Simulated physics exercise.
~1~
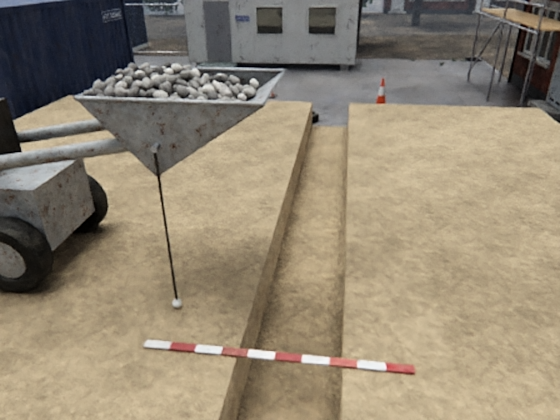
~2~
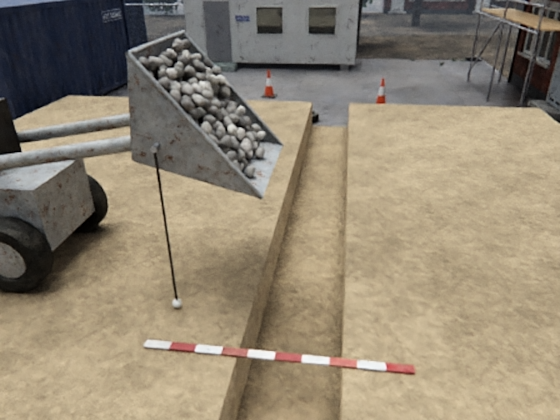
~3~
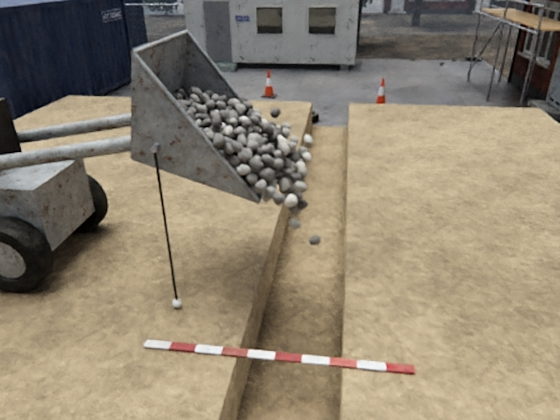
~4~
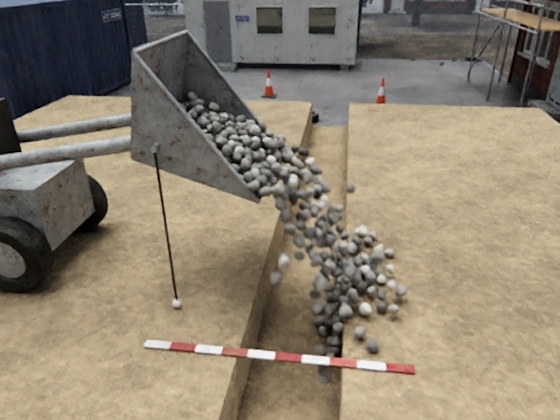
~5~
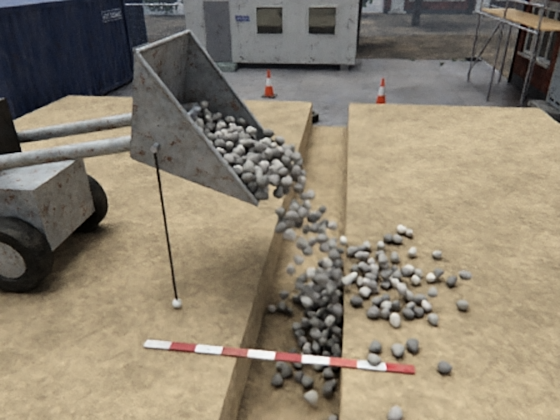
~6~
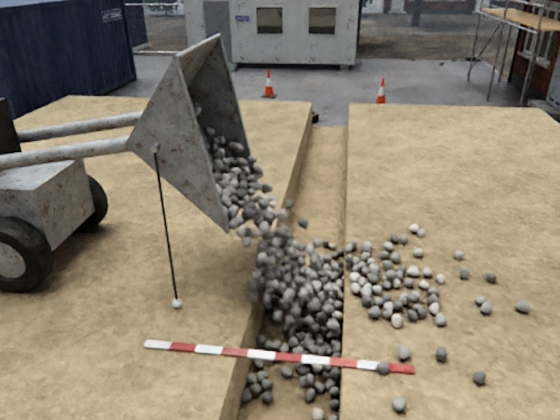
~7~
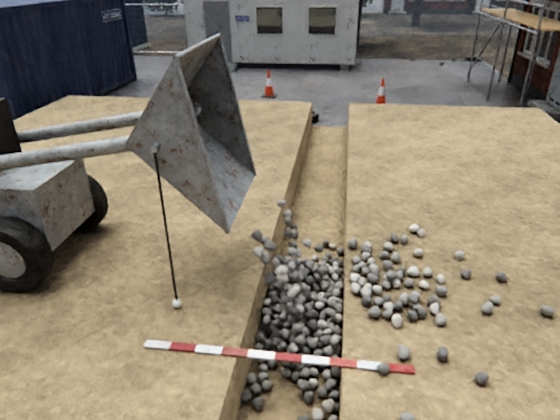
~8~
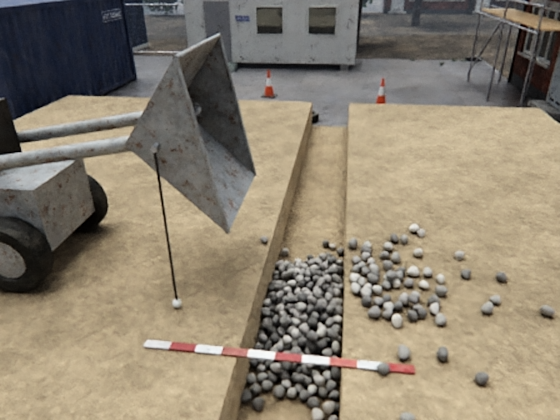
The footage shows a compact loader's steel bucket tipping forward and pouring rounded grey stones toward a trench behind a red and white striped staff, until the bucket hangs empty, with most stones heaped in the trench and some scattered on the ground to its right.
